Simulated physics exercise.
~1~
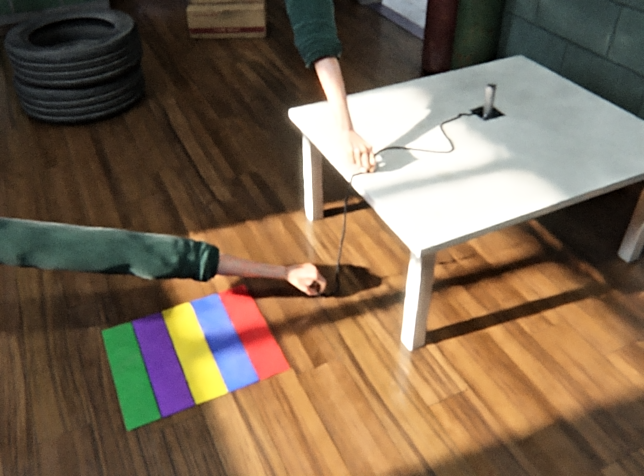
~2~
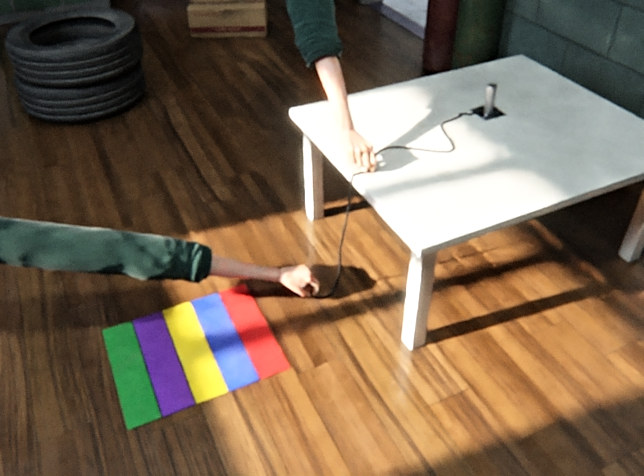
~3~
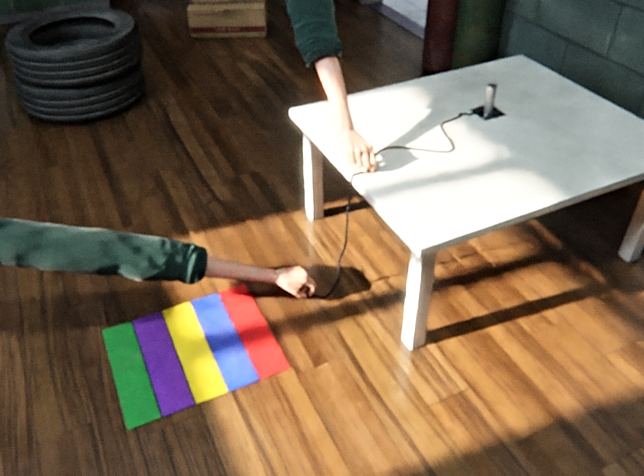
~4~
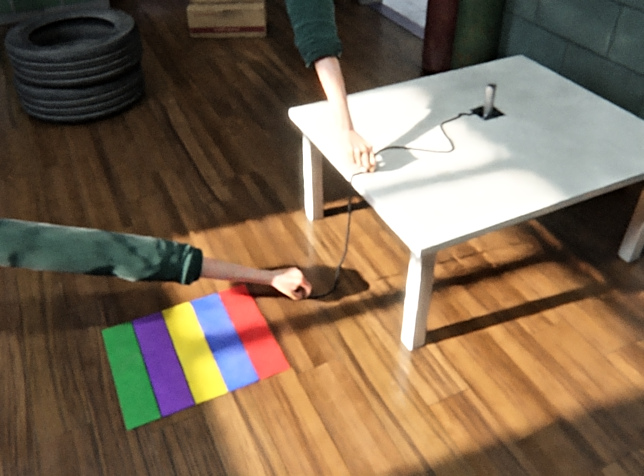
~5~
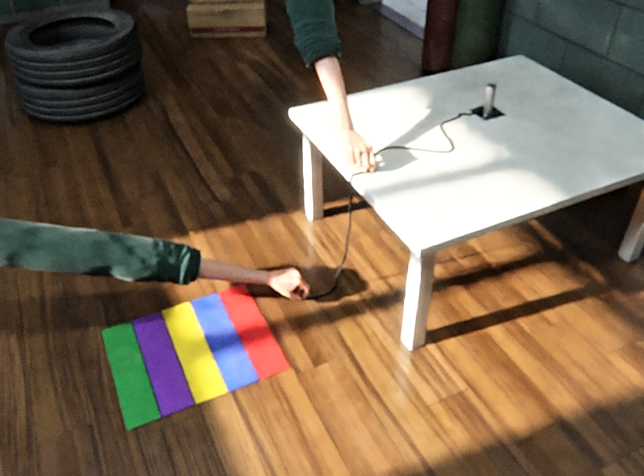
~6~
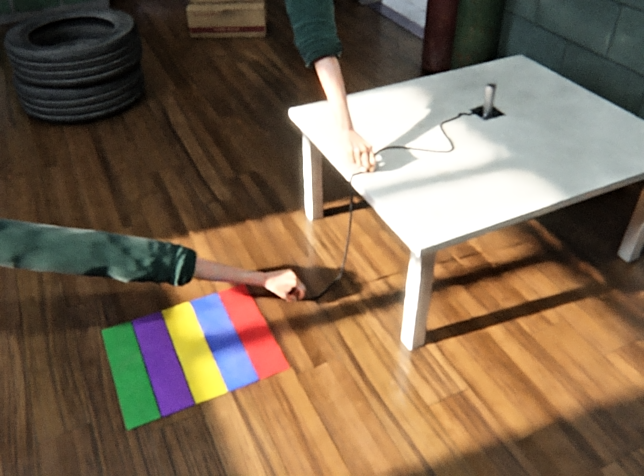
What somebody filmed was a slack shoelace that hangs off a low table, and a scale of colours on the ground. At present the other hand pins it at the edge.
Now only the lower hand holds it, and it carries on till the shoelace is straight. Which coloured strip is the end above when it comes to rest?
The purple one.
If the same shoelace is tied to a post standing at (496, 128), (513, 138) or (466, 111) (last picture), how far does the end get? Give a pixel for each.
Near (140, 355); near (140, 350); near (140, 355).
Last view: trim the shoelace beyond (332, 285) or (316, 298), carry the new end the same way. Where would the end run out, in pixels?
In order, around (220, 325) and (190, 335).
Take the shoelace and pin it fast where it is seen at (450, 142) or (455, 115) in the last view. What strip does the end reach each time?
Strip colours by try: Yellow / purple.
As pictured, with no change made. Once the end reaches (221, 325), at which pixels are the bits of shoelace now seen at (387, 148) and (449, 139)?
Approx. (354, 170); approx. (421, 140).
A little later, end near (221, 325); over blue.
Next, end near (182, 338); over yellow.
When it is tight, end near (157, 347); over purple. It halts on the purple strip.
